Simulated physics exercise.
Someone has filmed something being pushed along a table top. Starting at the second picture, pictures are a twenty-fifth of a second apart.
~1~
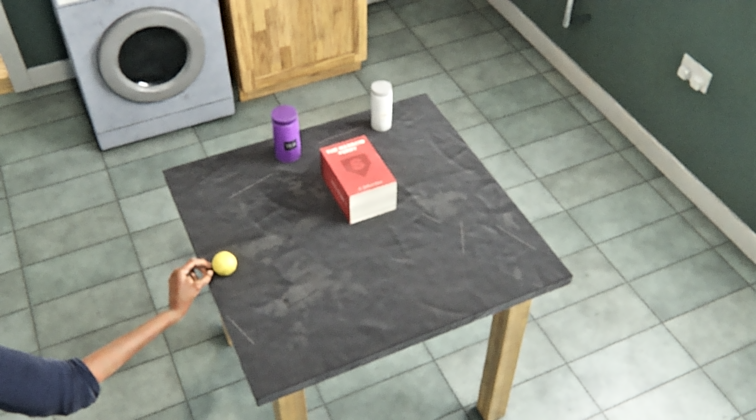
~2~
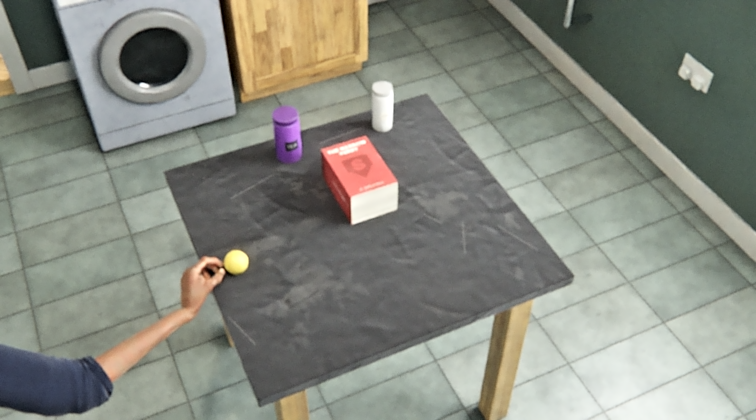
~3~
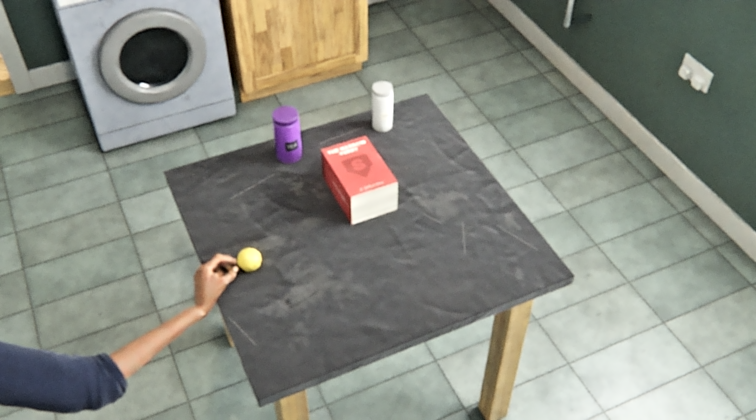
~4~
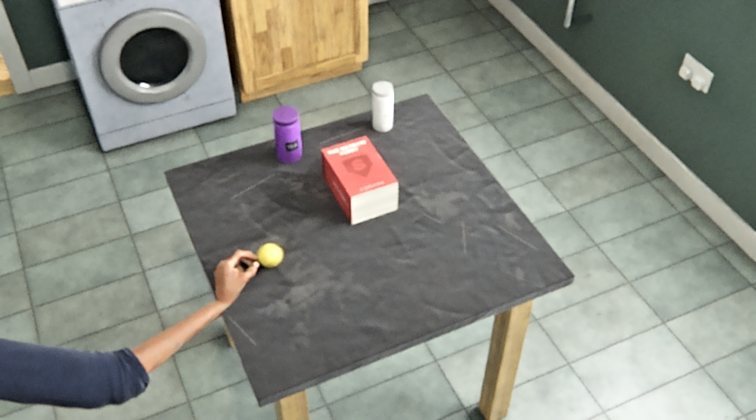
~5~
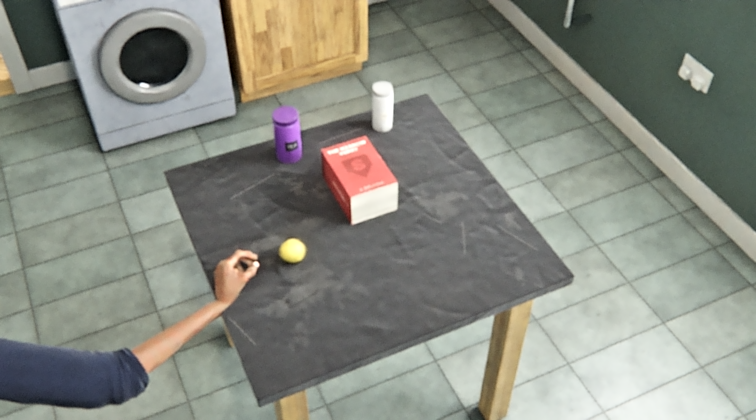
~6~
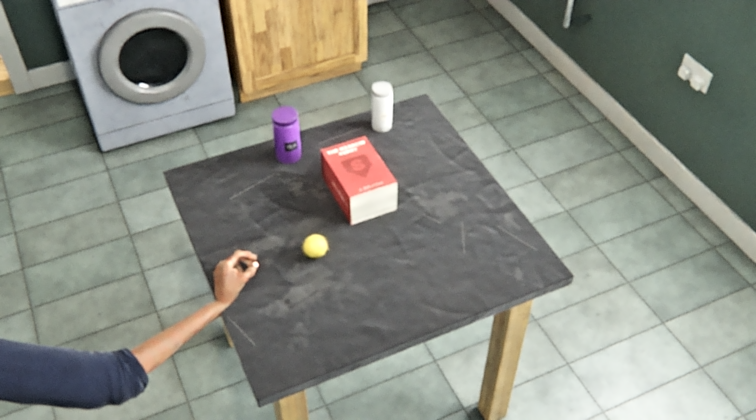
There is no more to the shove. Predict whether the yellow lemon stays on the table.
It ends away from the tabletop.
Then, 0.30 s on from there, yellow lemon shifted well along near (473, 215).
Then, 0.70 s on from there, yellow lemon now off the table.
In the end, off the table, yellow lemon.
